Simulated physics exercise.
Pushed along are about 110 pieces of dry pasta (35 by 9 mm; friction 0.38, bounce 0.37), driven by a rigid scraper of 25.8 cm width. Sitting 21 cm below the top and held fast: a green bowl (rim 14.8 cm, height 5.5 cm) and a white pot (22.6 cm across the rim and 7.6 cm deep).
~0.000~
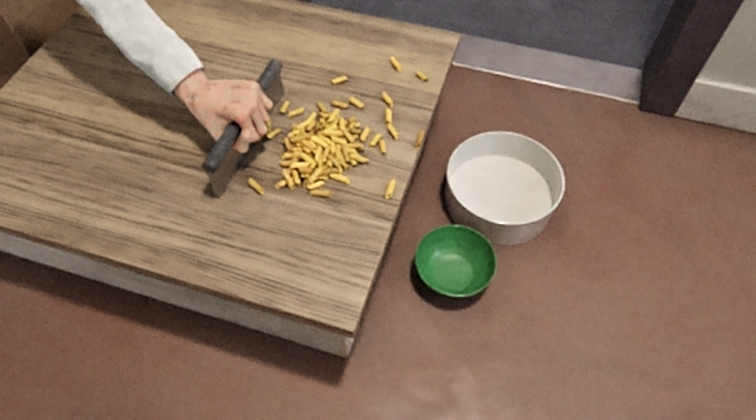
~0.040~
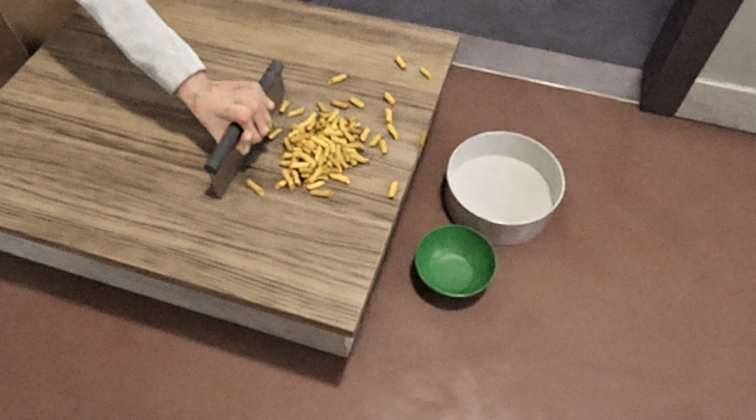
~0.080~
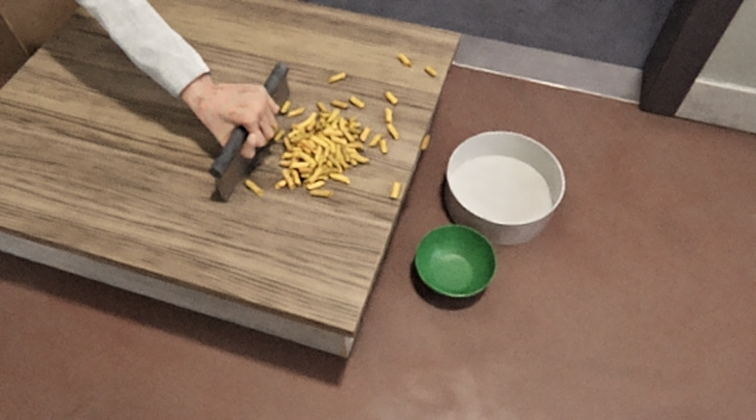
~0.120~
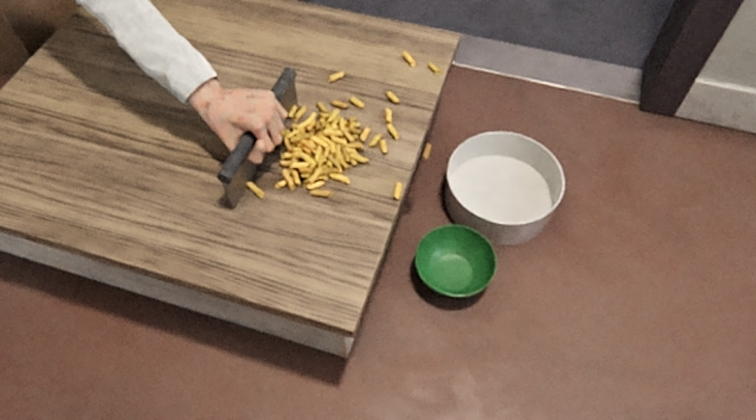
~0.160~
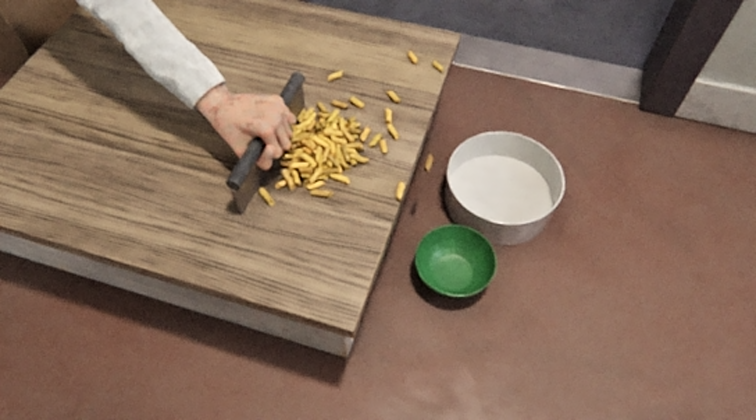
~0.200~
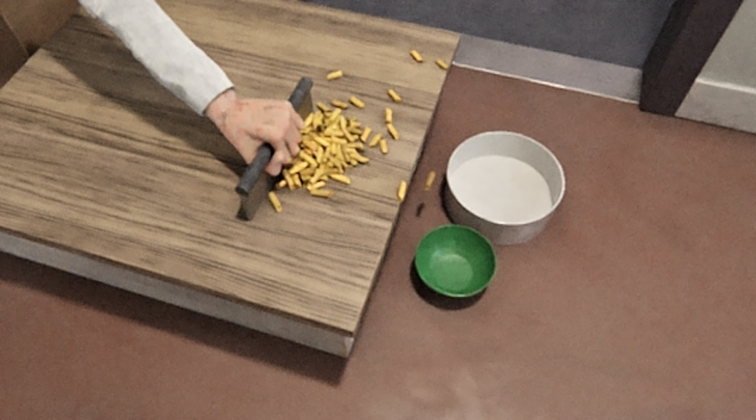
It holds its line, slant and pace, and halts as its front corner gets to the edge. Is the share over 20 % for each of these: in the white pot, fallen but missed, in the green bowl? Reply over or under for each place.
White pot: Under; missed: Over; green bowl: Over.
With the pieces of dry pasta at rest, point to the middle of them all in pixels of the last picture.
The middle ends up roughly at (451, 268).
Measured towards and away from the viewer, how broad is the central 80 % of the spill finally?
24 cm.
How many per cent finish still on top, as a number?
10 per cent.
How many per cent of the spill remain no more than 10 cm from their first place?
Roughly 5 per cent.
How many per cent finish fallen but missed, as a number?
Close to 35 in a hundred, I reckon.
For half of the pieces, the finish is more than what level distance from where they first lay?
That works out to about 26 centimetres.
After 0.45 s, scraper 20 cm from its start, spill 23 cm wide; off the edge, not caught 5 %, still on top 95 %.
After 0.69 s, scraper 30 cm from its start, spill 28 cm wide; green bowl 10 %, off the edge, not caught 60 %, still on top 25 %.
Then, at 0.91 s, scraper 30 cm from its start, spill 34 cm wide; green bowl 55 %, off the edge, not caught 35 %, still on top 10 %.
At rest (2.2 s), green bowl 55 %, white pot 0 %, fallen but missed 35 %, still on top 10 %.
